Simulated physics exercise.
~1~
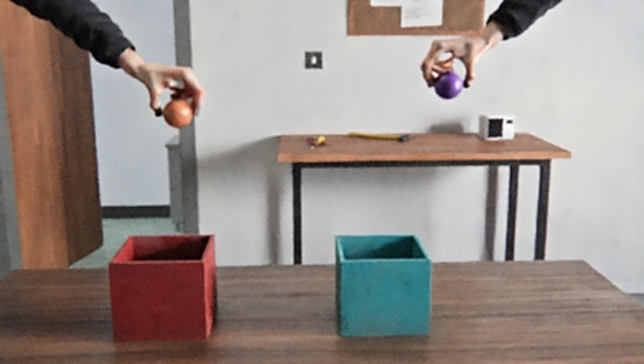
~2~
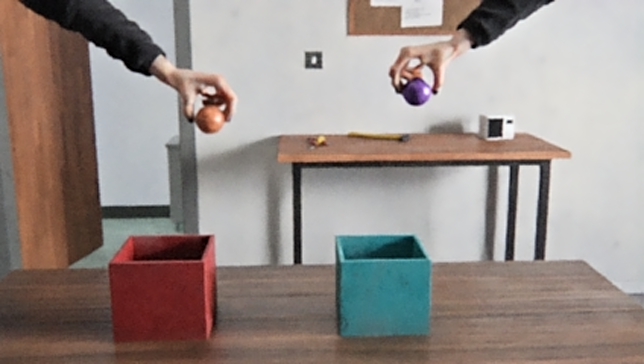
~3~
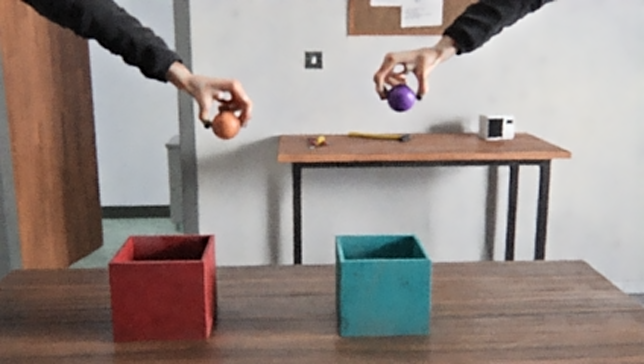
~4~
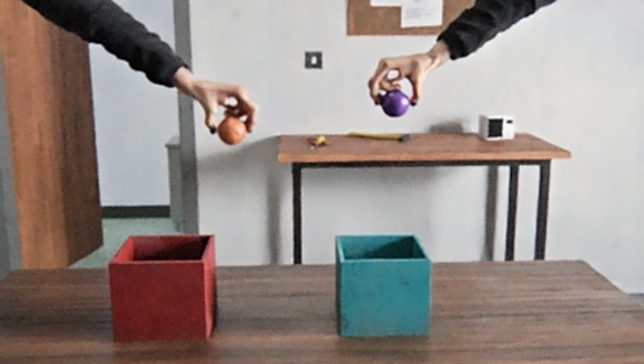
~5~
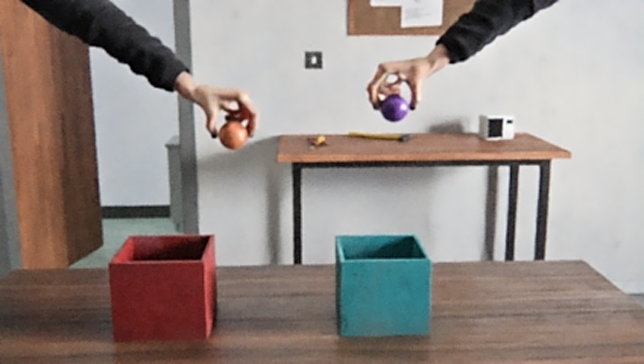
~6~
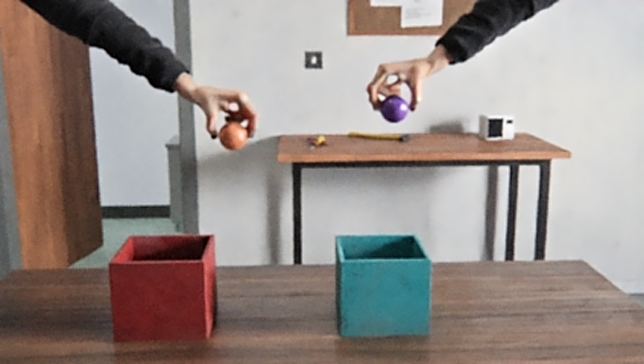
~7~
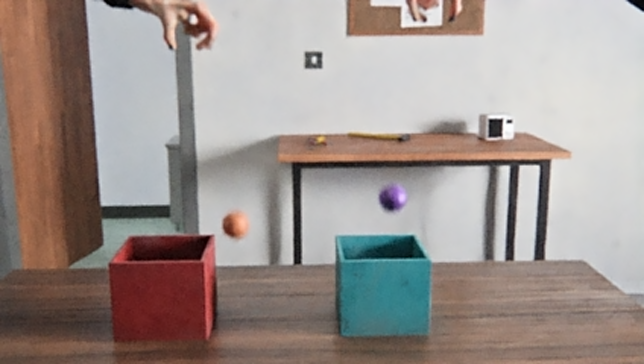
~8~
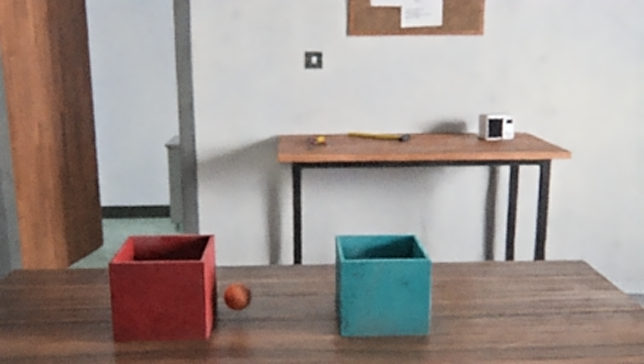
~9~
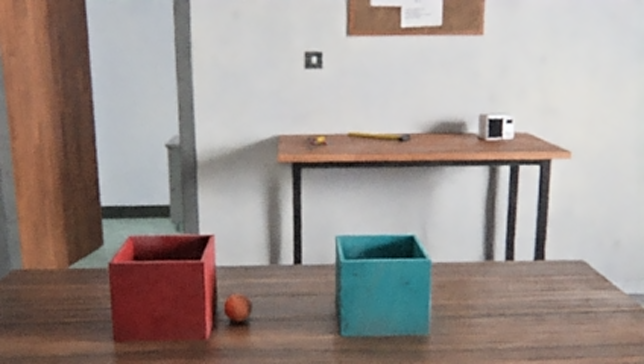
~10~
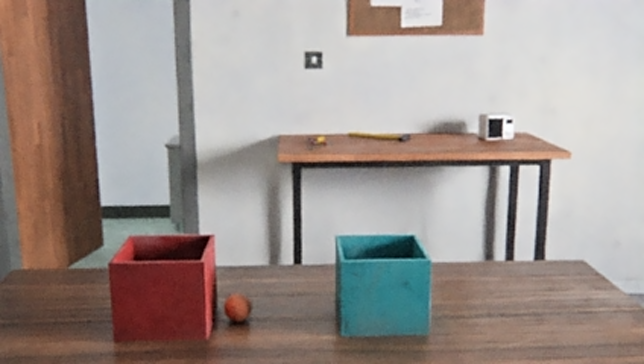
The clip shows two hands holding an orange ball and a round purple object above a red box and a teal box, moving inward, then letting go. The purple object drops into the teal box, while the orange ball lands on the table beside the red box.
